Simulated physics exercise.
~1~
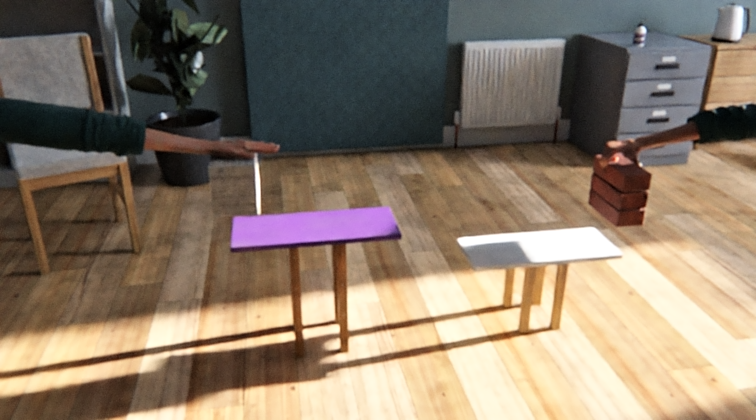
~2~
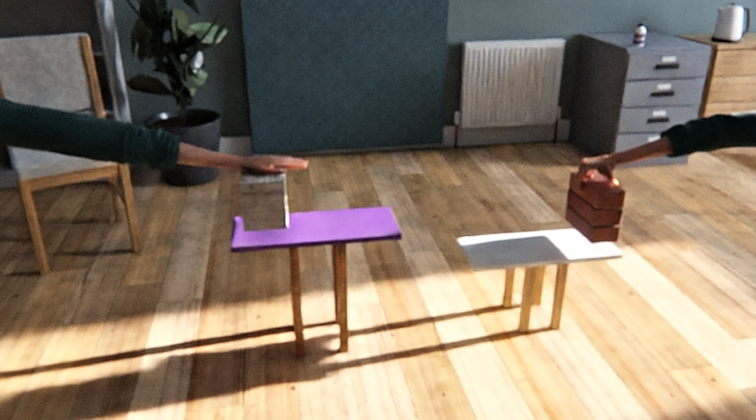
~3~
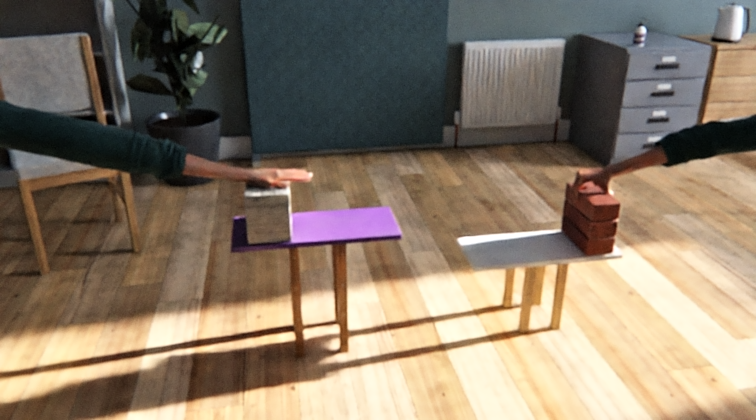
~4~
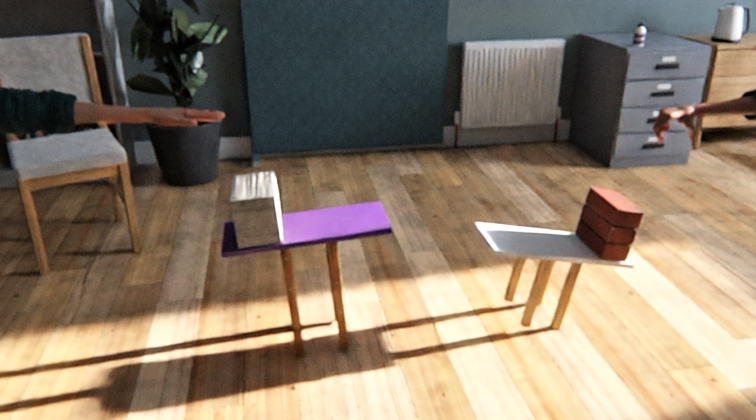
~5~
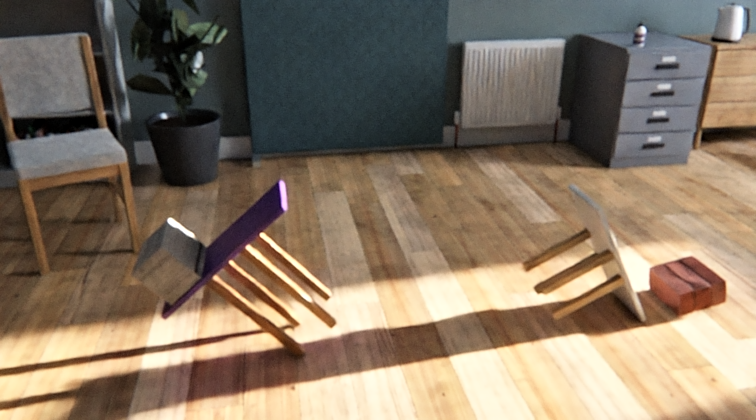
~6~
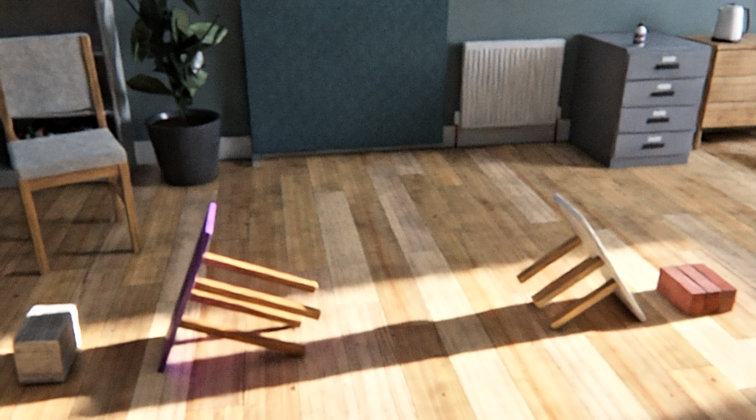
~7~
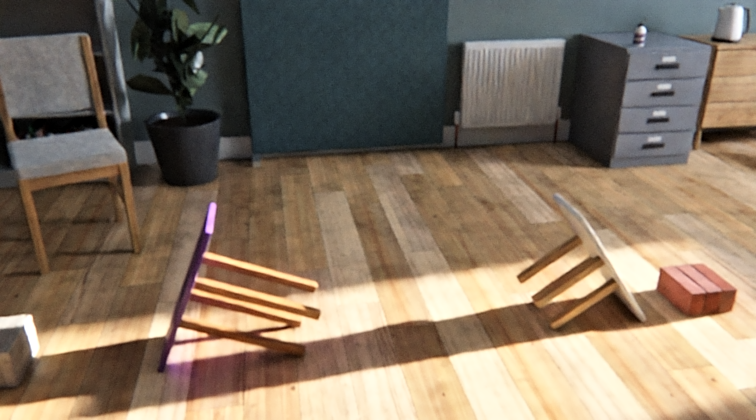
Two arms in dark green sleeves reach in from either side of a sunlit room with a wooden floor, seen from a still, slightly raised view, with a grey chair, plant, radiator and drawers behind. The left hand lowers a pale block onto the left end of a purple-topped trestle, while the right hand sets a stack of red bricks on the right end of a white-topped one. Both hands let go and draw back, and the trestles tip outward. The block tumbles away left and the bricks drop to the right. Both trestles end toppled, legs pointing inward.
